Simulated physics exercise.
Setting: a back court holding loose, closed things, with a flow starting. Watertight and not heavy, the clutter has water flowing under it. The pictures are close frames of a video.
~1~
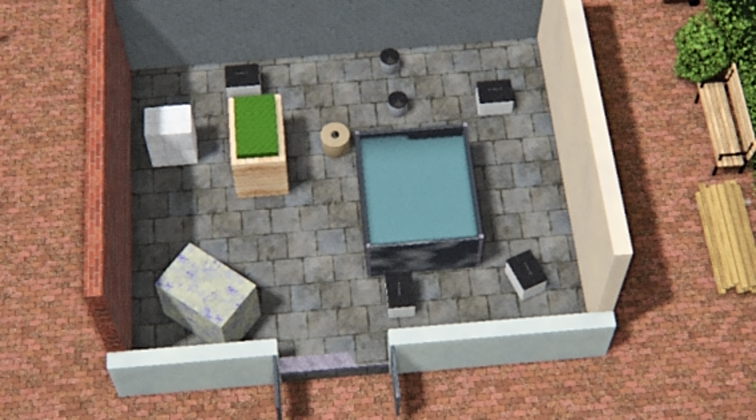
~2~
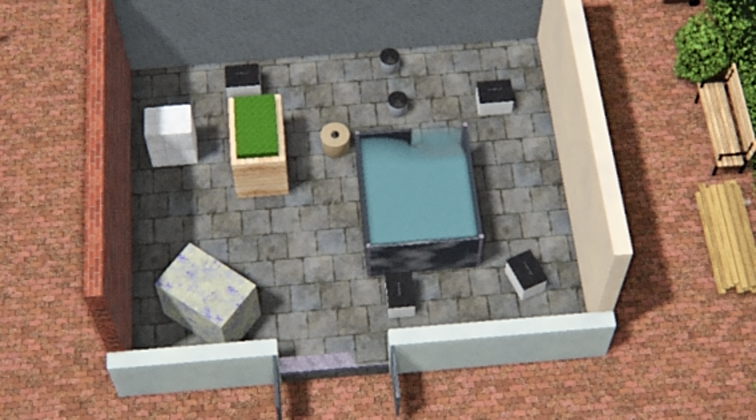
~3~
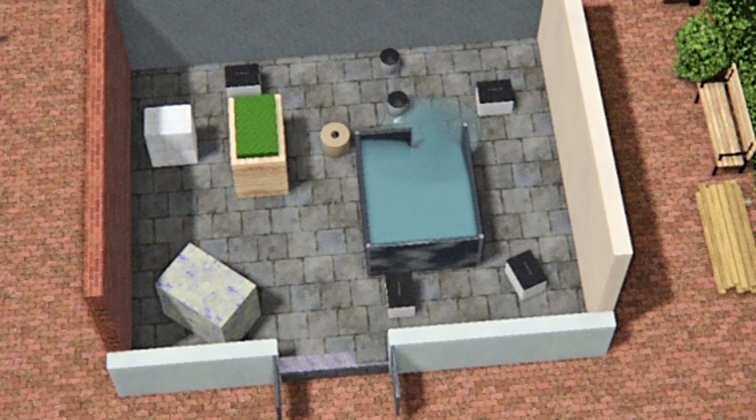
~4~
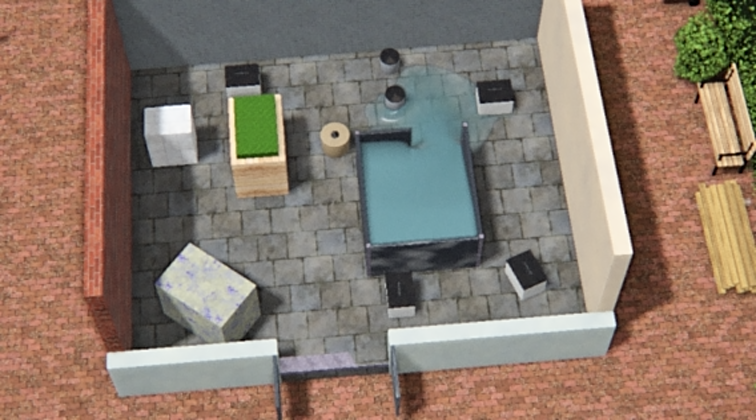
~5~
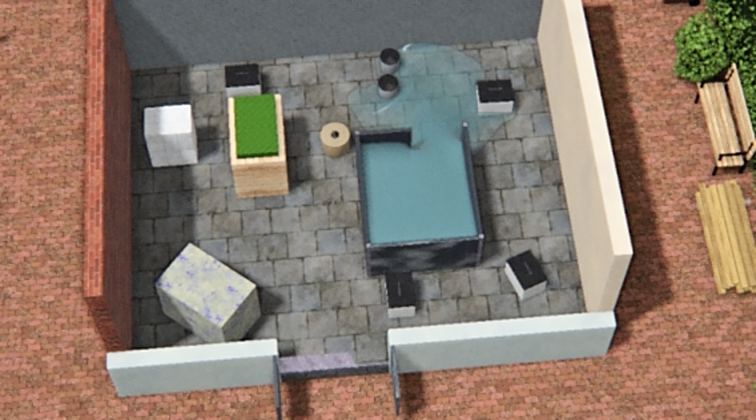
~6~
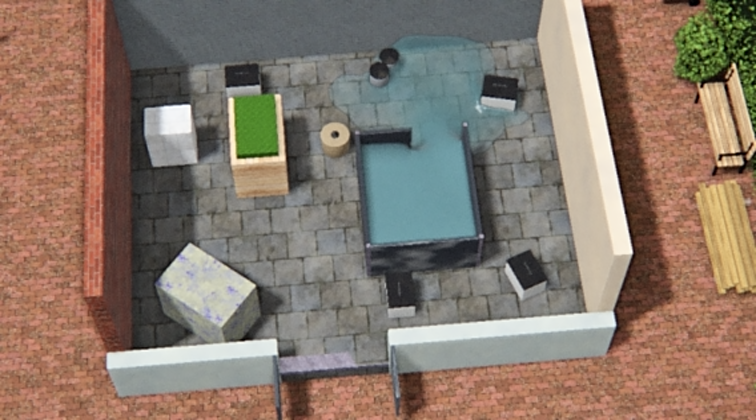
Water pouring from a gap in a raised pool's back wall, spreading over courtyard paving, sliding a dark pail, then nudging a chest.
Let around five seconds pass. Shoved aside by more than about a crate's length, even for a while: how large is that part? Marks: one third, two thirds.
At minimum two thirds of the things get pushed well away.
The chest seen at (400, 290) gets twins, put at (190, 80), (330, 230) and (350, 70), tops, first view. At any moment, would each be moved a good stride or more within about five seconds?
Listed in order: Displaced, hardly budges, then displaced.
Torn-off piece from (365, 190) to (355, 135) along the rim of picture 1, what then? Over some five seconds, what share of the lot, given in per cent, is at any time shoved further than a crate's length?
Some 40 per cent.
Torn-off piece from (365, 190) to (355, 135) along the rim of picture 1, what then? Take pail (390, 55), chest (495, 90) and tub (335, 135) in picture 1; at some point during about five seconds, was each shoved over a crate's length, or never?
First covers that distance, second stays short of it, third covers that distance.
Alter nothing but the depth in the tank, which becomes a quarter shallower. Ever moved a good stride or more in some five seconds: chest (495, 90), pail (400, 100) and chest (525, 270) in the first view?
First one reached the mark, second one reached the mark, third one reached the mark.
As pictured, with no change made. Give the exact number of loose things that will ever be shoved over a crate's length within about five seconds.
I make it 5 of them.
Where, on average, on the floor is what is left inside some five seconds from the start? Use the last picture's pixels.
Roughly at (308, 200).
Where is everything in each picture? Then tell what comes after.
The first picture shows a pail at (398, 99) rests on the ground; a chest at (495, 90) rests on the ground; 0 of 7 have shifted.
The second picture shows a pail at (398, 99), on the bottom; a chest at (495, 90) rests on the ground; 0 of 7 have shifted.
The third picture shows a pail at (398, 99) rests on the ground; a chest at (495, 90), on the bottom; 0 of 7 have shifted.
The fourth picture shows a pail at (395, 94), on the bottom, close to its start; a chest at (495, 90), on the bottom; 1 of 7 have shifted.
The fifth picture shows a pail at (388, 82), on the bottom, a stride from its start; a chest at (496, 90), on the bottom; 1 of 7 have shifted.
The sixth picture shows a pail at (379, 70) rests on the ground, a stride from its start; a chest at (501, 87), on the bottom, close to its start; 2 of 7 have shifted.
A moment on, 2 of 7 are well off their spots; 1 afloat.
Next, 3 of 7 are well off their spots; 1 afloat.
Later, 4 of 7 are well off their spots; 1 afloat.
In the end, 5 of 7 are well off their spots, and 5 have been at some point; 2 afloat.
